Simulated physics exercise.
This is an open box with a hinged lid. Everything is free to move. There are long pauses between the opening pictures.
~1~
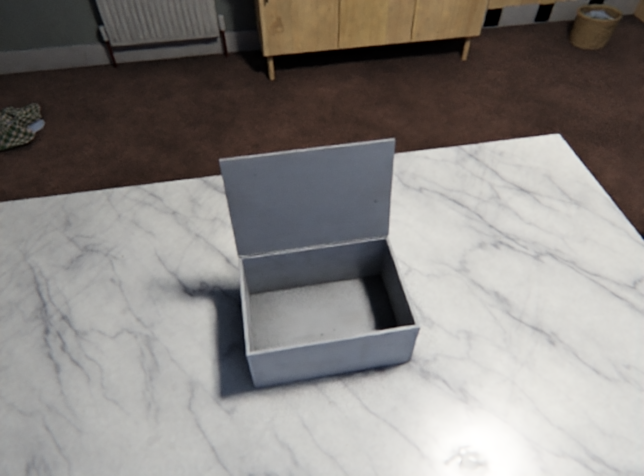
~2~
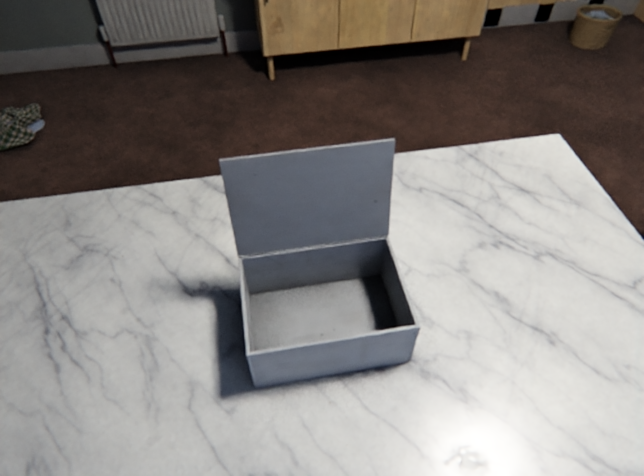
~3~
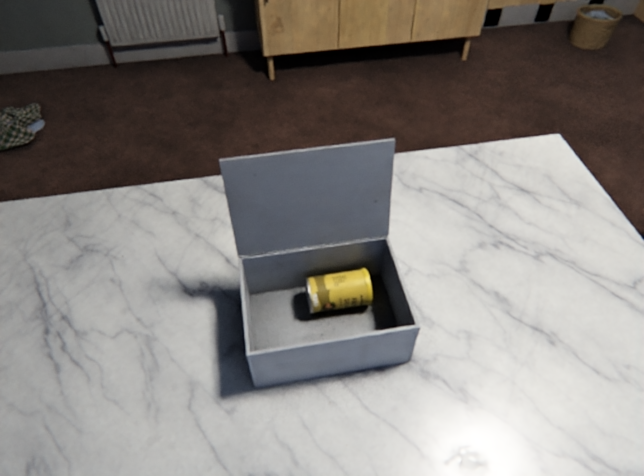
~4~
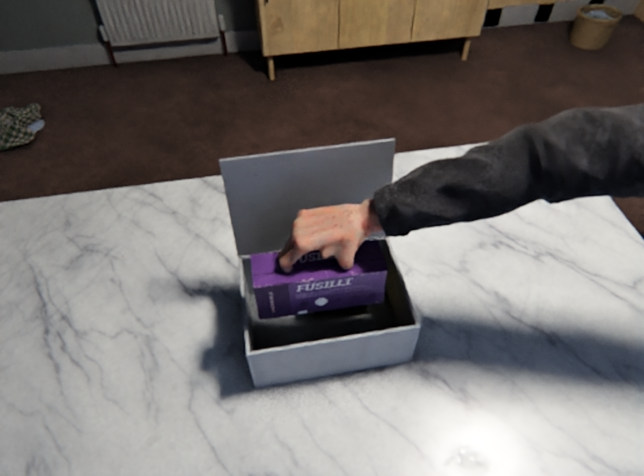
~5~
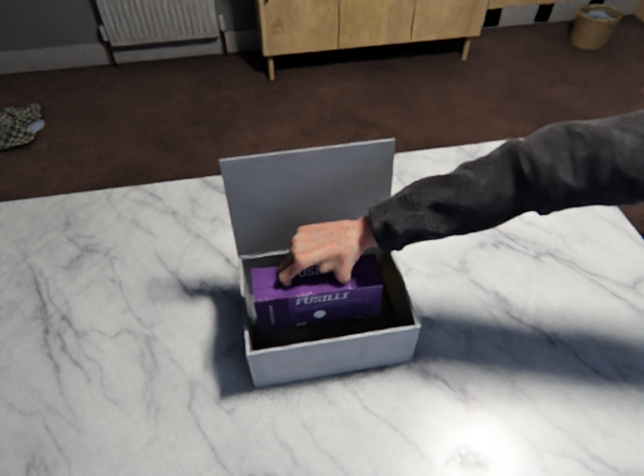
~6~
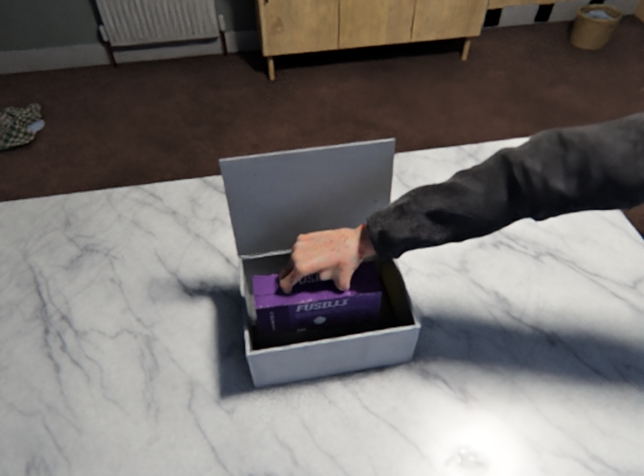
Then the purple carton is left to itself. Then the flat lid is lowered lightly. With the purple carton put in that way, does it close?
The lid shuts flat.
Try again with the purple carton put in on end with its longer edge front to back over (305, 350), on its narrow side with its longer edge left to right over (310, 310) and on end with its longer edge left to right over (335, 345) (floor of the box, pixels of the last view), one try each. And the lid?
In the first case it is held up; in the second case it closes; in the third case it is held up.
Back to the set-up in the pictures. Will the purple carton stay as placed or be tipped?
It stays as placed.
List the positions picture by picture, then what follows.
The last thing is not in view yet, in the first frame.
The last thing is not in view yet, in the second frame.
The last thing is not in view yet; yellow tin (338, 291), in the third frame.
Still above its spot; purple carton (318, 279), in the fourth frame.
Still above its spot; purple carton (317, 292), in the fifth frame.
In place under the hand; purple carton (317, 299), in the sixth frame.
Then, 1.30 s later than the last frame, lid 80° above the rim; purple carton moved a little near (317, 330).
Then, 1.80 s later than the last frame, lid 33° above the rim; purple carton moved a little near (317, 330).
When it is over, lid shut; moved from the start, purple carton; yellow tin as before. End places, in pixels of the last picture, purple carton near (317, 330).
